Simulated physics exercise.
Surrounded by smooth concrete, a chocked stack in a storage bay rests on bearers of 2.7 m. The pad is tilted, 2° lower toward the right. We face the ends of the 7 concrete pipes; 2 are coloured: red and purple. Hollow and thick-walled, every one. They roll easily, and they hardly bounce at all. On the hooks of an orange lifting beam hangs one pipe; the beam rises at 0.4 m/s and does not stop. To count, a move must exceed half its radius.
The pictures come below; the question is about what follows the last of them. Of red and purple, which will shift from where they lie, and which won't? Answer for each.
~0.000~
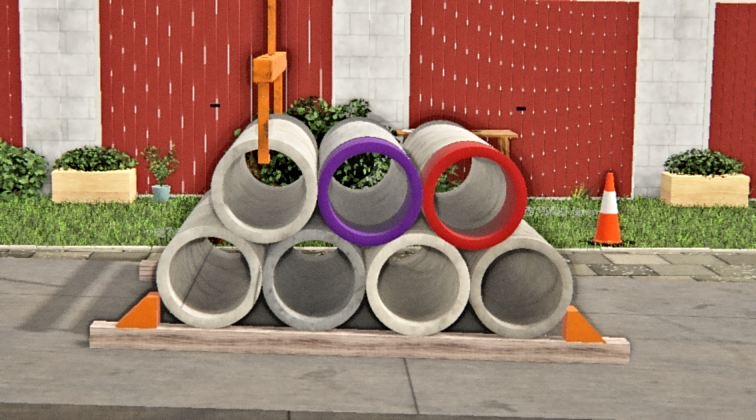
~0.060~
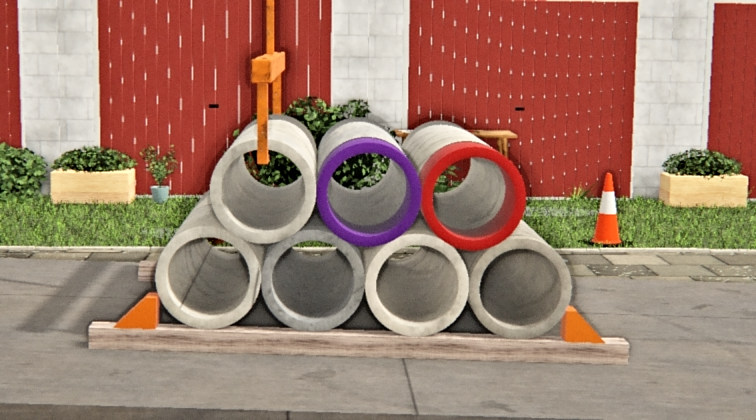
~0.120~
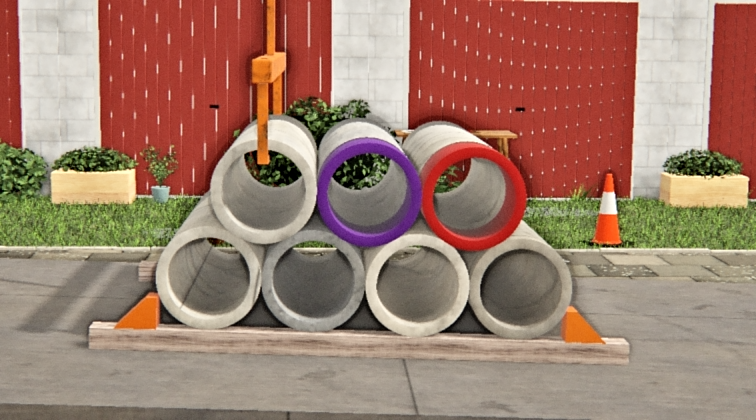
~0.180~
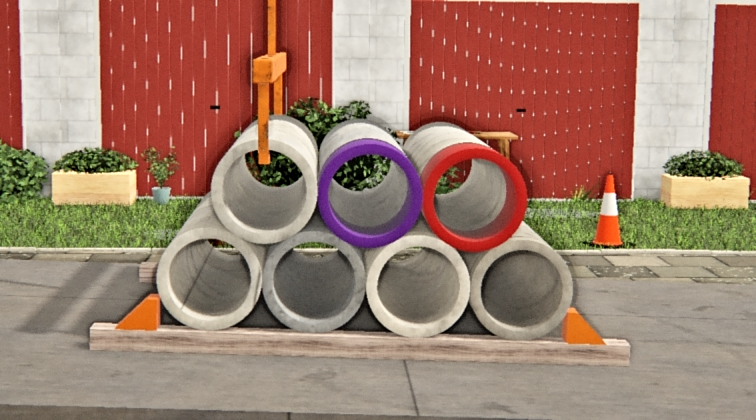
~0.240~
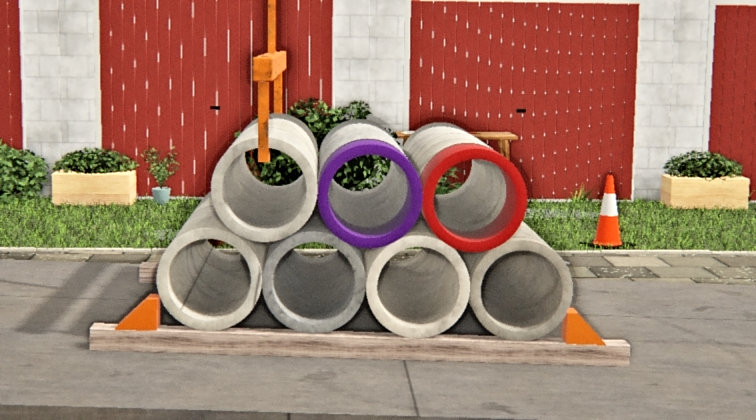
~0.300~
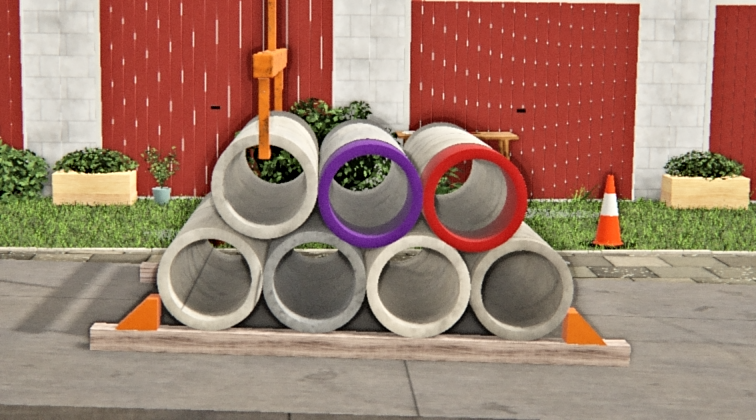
Red pipe won't, purple won't.
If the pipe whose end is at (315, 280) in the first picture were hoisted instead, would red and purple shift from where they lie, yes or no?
In that case red would not do so, purple would do so.
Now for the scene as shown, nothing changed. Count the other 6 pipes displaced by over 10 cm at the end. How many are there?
Counted: 0.
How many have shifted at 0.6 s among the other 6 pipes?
The tally at that time would be 0.
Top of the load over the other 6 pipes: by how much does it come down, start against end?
0 cm.
By 0.6 s, red is where it was; purple is unmoved; 0 others dislodged.
Finally (1.0 s), red is unmoved; purple is where it was; 0 others dislodged.
